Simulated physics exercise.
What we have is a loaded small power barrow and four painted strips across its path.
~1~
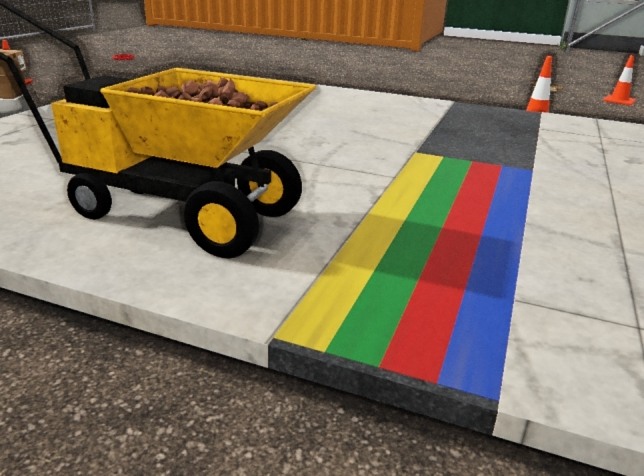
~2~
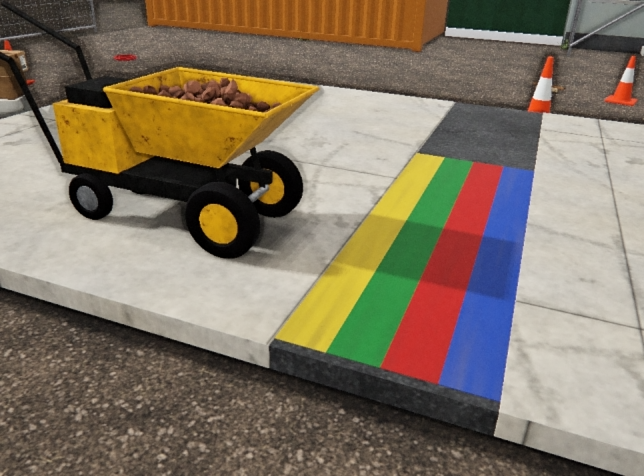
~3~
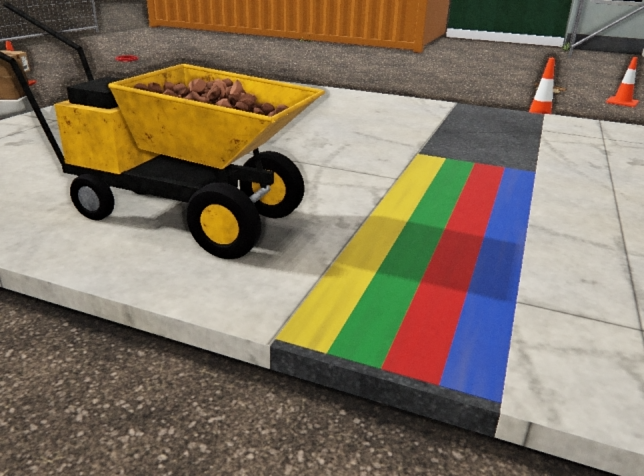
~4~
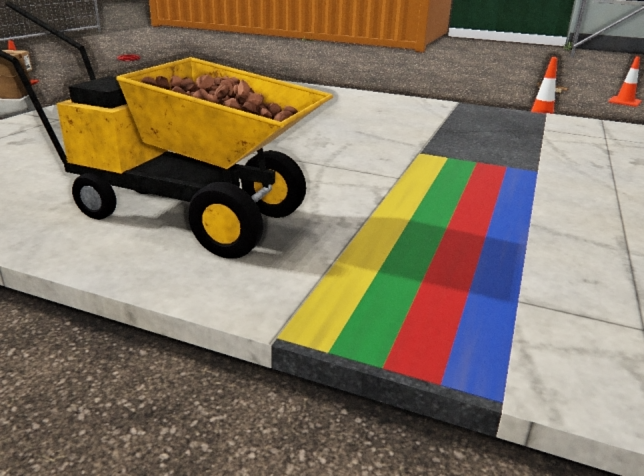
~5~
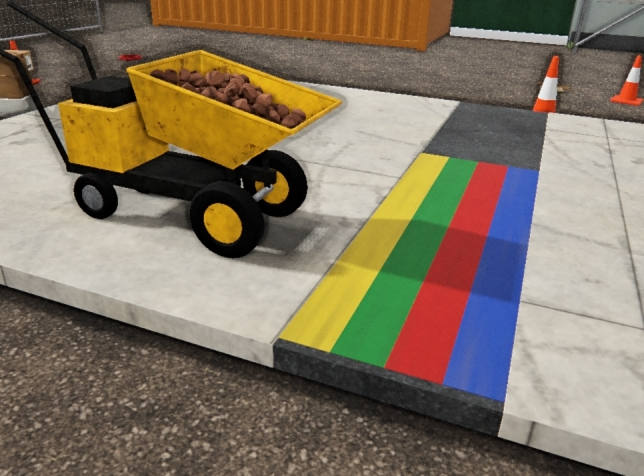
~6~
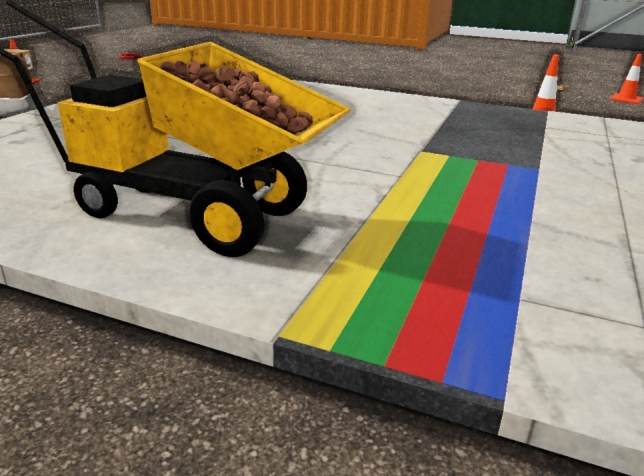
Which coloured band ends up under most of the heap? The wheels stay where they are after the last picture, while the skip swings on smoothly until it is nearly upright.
The green one.
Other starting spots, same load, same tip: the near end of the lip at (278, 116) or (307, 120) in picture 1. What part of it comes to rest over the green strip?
In order: 30 % and 20 %.
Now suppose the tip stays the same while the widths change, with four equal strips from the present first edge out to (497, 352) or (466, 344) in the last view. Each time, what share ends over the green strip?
30 and 30 in a hundred.
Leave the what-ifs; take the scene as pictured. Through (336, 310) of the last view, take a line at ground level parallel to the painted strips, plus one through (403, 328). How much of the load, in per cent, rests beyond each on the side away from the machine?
Close to 70 per cent, then close to 30 per cent.
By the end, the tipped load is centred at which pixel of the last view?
Resting centre, last frame: Roughly (408, 261).
Soon after the last picture, skip tipped steeply; all in the skip.
A little later, skip tipped right over; most in the skip; a small part over the yellow strip; a small part over the green strip.
Later still, skip tipped right over; about a quarter in the skip; about a quarter over the yellow strip; about a third over the green strip; about a quarter over the red strip; a small part over the blue strip; a stray few off the paint.
At rest, skip tipped right over; about a quarter in the skip; about a quarter over the yellow strip; about a third over the green strip; about a quarter over the red strip; a small part over the blue strip; a stray few off the paint.
